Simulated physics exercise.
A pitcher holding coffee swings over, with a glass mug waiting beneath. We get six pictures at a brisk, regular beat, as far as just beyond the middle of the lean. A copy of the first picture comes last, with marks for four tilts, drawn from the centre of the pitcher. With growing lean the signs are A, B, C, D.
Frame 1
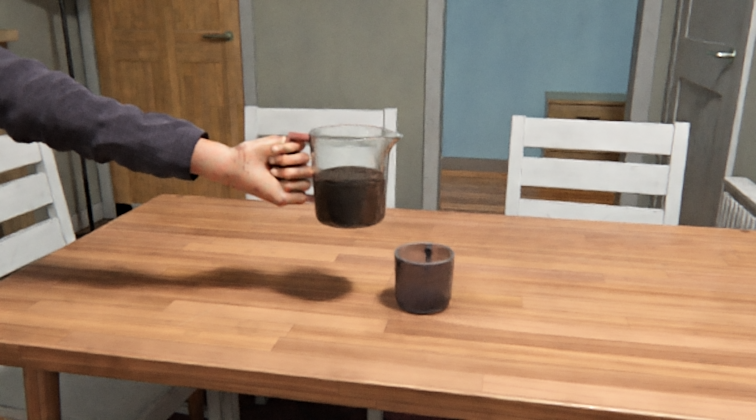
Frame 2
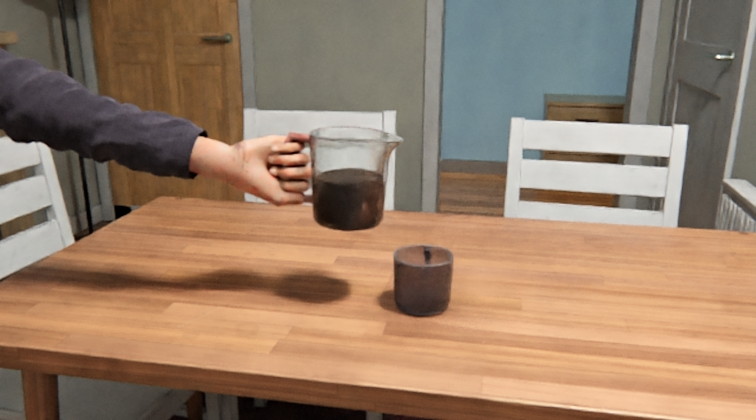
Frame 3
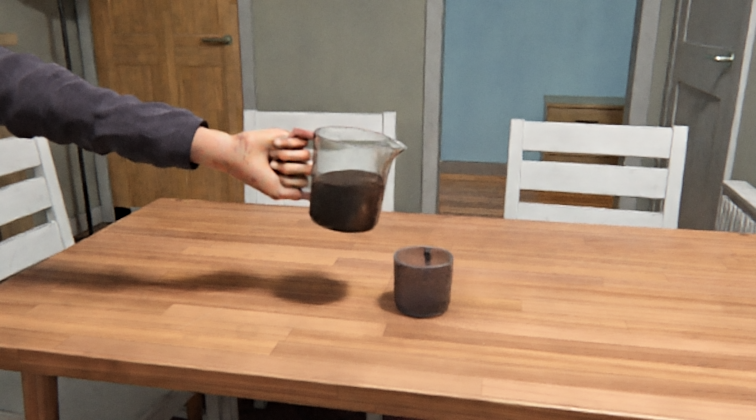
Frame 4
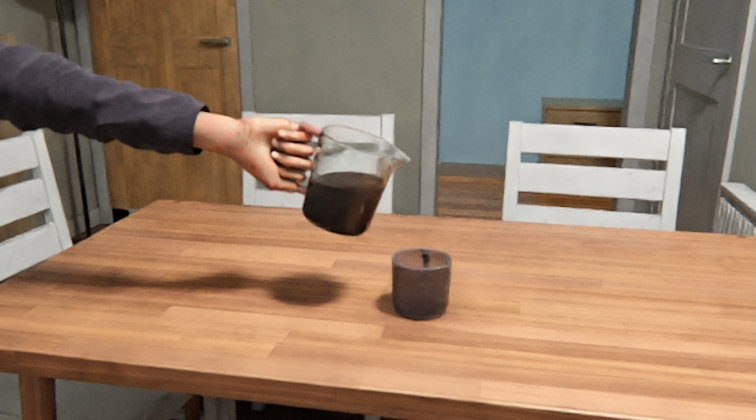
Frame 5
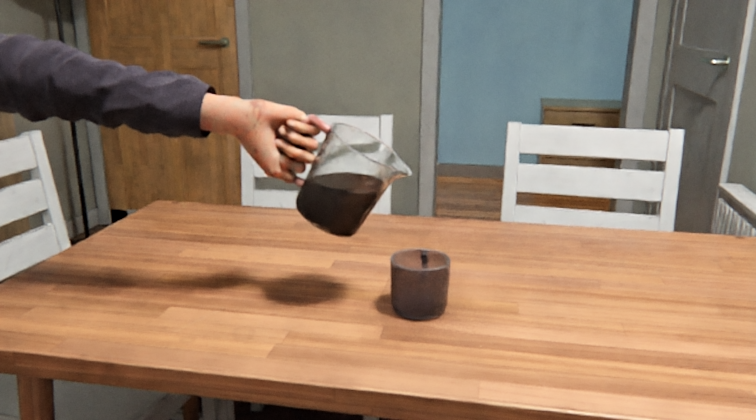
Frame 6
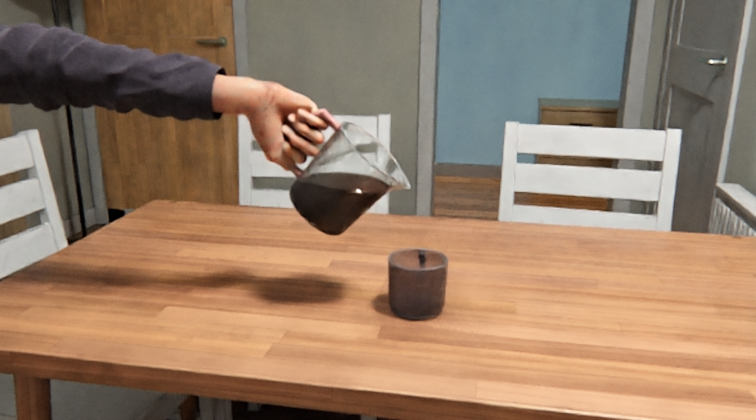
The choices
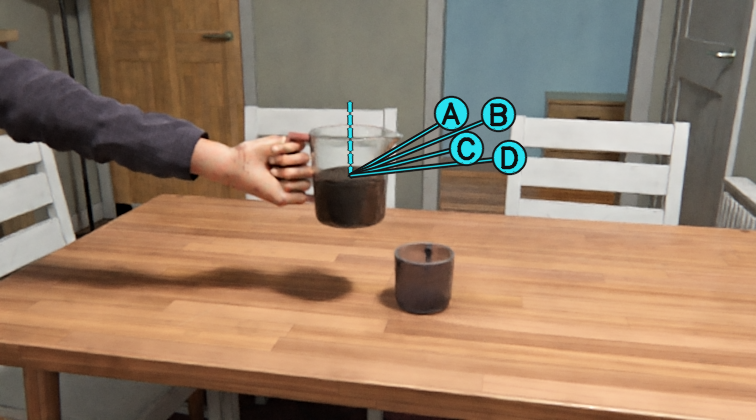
A hand tilts a glass pitcher of coffee rightward above a mug on a wooden table.
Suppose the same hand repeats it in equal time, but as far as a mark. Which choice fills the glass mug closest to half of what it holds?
I would pick line B.
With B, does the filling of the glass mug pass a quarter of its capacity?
Yes, it does.
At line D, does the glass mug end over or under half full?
Over half.
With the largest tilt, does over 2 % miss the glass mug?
Yes.
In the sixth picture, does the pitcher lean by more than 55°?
No.
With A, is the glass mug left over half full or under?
Under.
In cyan, A at (438, 124); B at (482, 121); C at (449, 150); D at (492, 159).
If A is chosen, the glass mug ends with about 25 % of what it can hold.
If B is chosen, the glass mug ends with about 49 % of what it can hold.
If C is chosen, the glass mug ends with about 70 % of what it can hold; 4 % of the coffee is spilt.
If D is chosen, the glass mug ends with about 80 % of what it can hold; 14 % of the coffee is spilt.
